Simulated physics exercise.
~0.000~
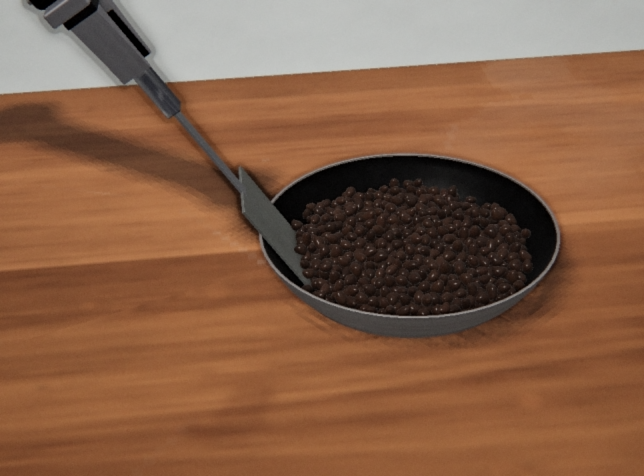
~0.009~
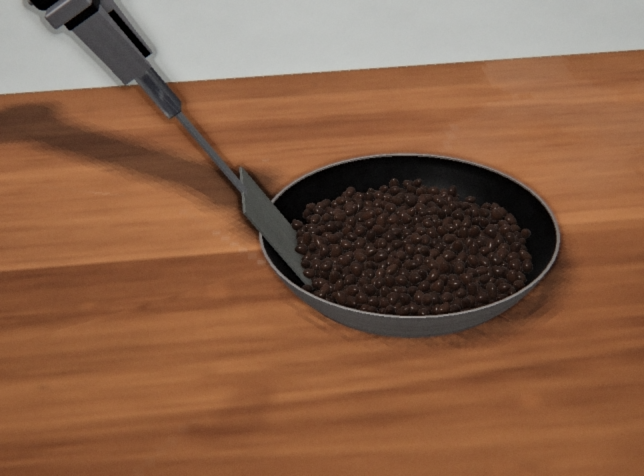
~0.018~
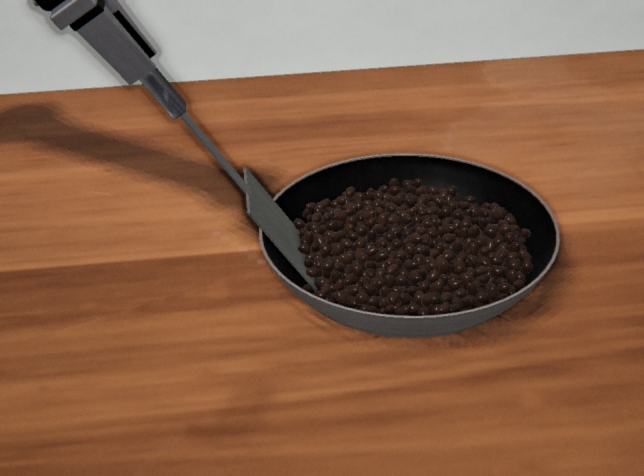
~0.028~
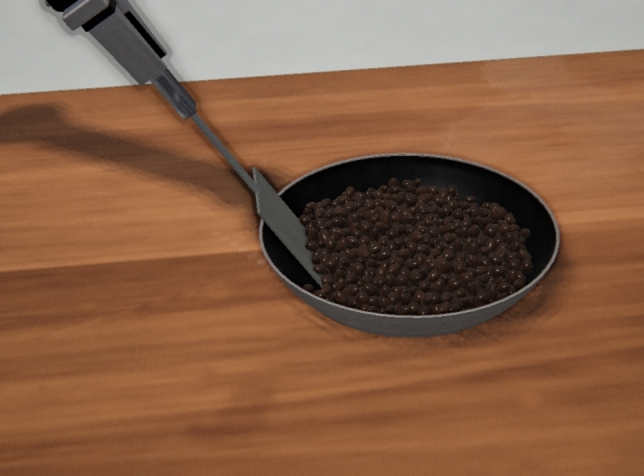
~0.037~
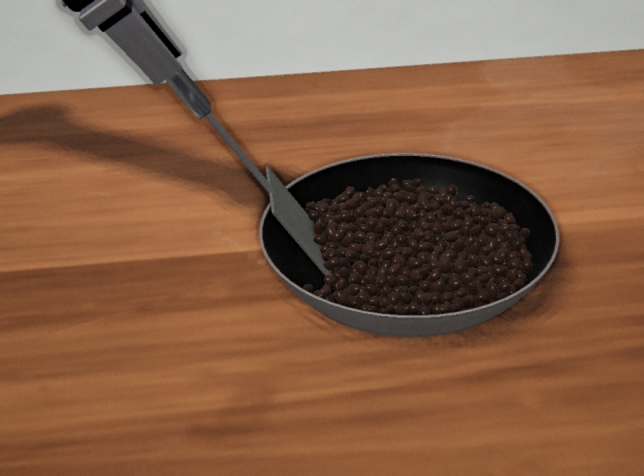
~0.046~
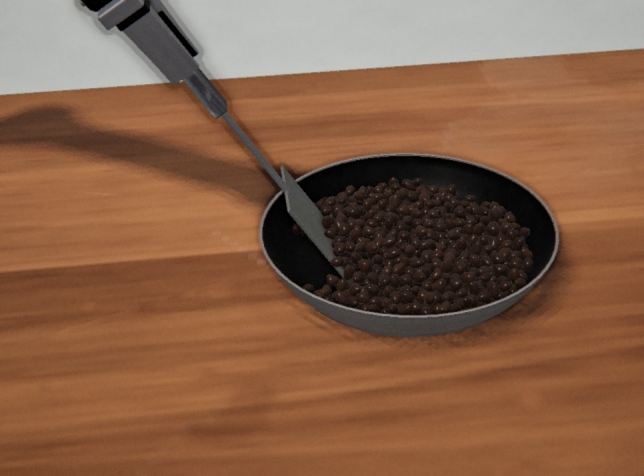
On a wooden tabletop, a robot arm holds a grey turner at the left inside edge of a dark frying pan heaped with small brown beans. The turner is nearly still at first, then slides slowly right, pushing into the beans and leaving a strip of bare pan behind its blade.
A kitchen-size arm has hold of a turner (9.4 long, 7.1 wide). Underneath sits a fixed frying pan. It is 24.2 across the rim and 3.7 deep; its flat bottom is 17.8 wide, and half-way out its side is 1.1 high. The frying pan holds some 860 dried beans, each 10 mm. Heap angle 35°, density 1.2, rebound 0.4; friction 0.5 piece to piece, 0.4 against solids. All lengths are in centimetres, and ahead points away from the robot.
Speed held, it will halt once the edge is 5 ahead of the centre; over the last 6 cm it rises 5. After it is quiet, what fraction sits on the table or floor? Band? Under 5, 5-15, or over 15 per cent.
Over 15 per cent.
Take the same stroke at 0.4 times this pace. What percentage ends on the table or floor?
Roughly 0 percent ends on the table or floor.
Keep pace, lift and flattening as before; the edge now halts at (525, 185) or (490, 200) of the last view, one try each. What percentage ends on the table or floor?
Try 1: Approx. 35 %; try 2: Approx. 25 %.
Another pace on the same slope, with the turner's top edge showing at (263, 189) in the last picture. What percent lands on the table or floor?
Near 5 in a hundred.
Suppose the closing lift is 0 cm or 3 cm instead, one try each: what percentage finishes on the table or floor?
Close to 15 and 20 percent respectively.
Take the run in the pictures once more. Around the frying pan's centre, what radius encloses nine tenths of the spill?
70 cm.
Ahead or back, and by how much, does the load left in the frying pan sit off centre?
Ahead, by around 3.5 cm.
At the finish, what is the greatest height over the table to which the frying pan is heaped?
It reaches around 5.0 cm.
By 0.07 s, sloping 58°, highest piece 6 above the table; 857 in the frying pan.
By 0.09 s, sloping 58°, highest piece 8 above the table; 857 in the frying pan.
By 0.30 s, sloping 58°, highest piece 11 above the table; 692 in the frying pan, 110 on the table or floor, 55 on the blade or in flight.
By 1.35 s, sloping 58°, highest piece 5 above the table; 691 in the frying pan, 166 on the table or floor.
Final count, 691 in the frying pan, 166 on the table or floor. That is 19 % on the table or floor.
